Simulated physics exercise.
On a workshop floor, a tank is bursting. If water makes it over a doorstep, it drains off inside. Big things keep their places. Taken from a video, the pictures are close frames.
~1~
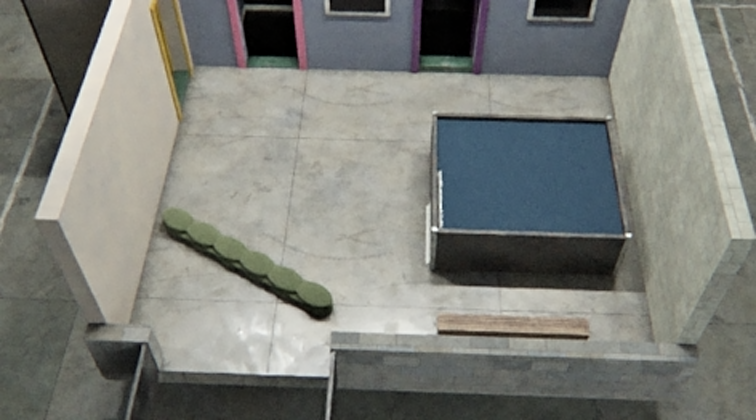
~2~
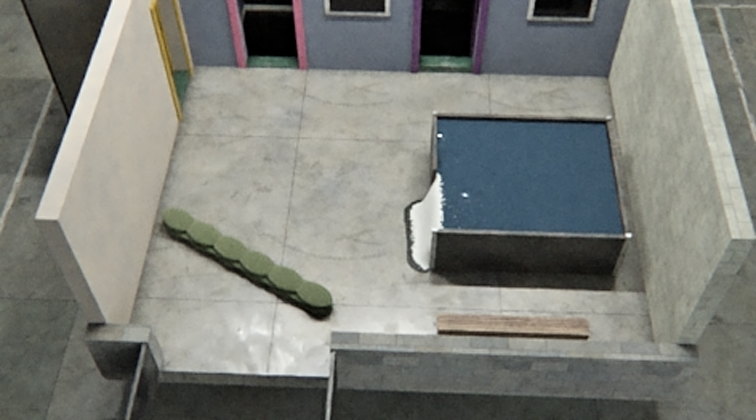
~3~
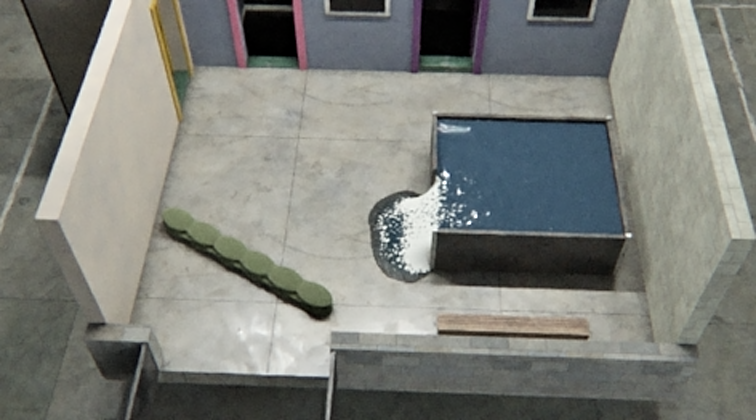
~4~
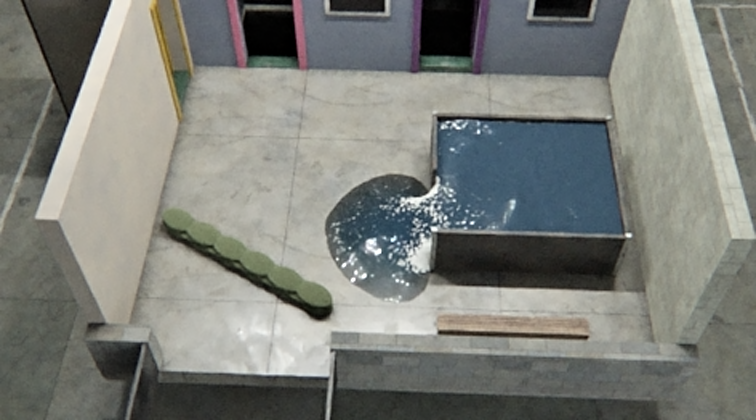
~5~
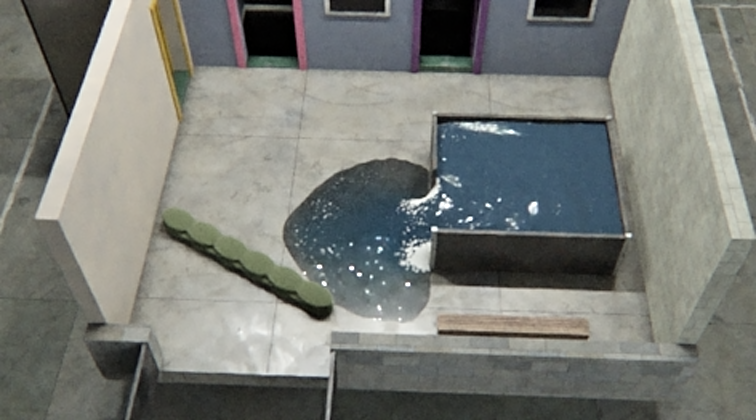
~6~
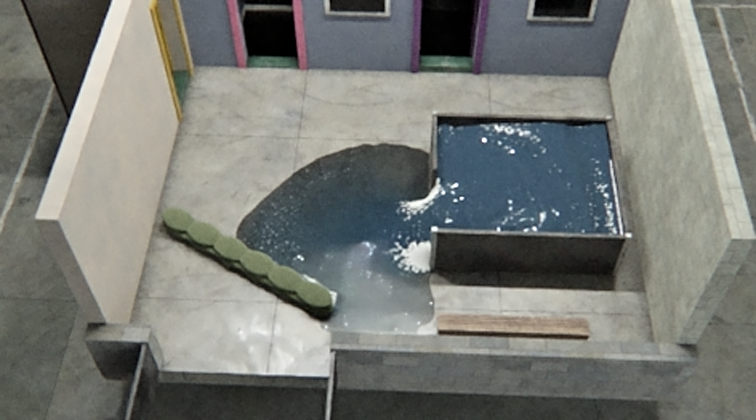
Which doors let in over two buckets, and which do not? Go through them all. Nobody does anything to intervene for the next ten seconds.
I predict the yellow door will overshoot two buckets; I predict the pink door will overshoot two buckets; I predict the purple door will remain at two buckets or below.
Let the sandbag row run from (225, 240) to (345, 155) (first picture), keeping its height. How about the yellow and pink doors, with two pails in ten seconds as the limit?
The yellow door ends up below, while the pink door ends up above.
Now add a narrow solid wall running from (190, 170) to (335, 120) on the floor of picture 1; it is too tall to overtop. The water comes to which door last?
The last is the purple one.
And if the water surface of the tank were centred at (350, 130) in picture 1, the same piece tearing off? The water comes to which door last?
That would be the door marked purple, I say.
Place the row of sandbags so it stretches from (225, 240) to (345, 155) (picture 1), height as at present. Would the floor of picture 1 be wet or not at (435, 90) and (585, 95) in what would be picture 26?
The first point would be inundated and the second still bare.
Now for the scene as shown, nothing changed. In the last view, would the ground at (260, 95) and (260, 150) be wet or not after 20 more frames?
In order: Swamped and swamped.
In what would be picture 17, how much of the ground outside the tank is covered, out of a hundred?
I'd guess some 45 per cent.
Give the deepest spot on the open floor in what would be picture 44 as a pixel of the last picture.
I'd point to about (192, 73).
A moment on, water covers 35 % of the floor; the yellow door not reached, the pink door not reached, the purple door not reached.
Next, water covers 45 % of the floor; the yellow door wet at the sill, nothing in, the pink door not reached, the purple door not reached.
Then, water covers 55 % of the floor; the yellow door under two buckets in, the pink door over two buckets in, the purple door not reached.
Later, water covers 90 % of the floor; the yellow door far over two buckets in, the pink door far over two buckets in, the purple door wet at the sill, nothing in.
In the end, water covers 95 % of the floor; the yellow door far over two buckets in, the pink door far over two buckets in, the purple door wet at the sill, nothing in.
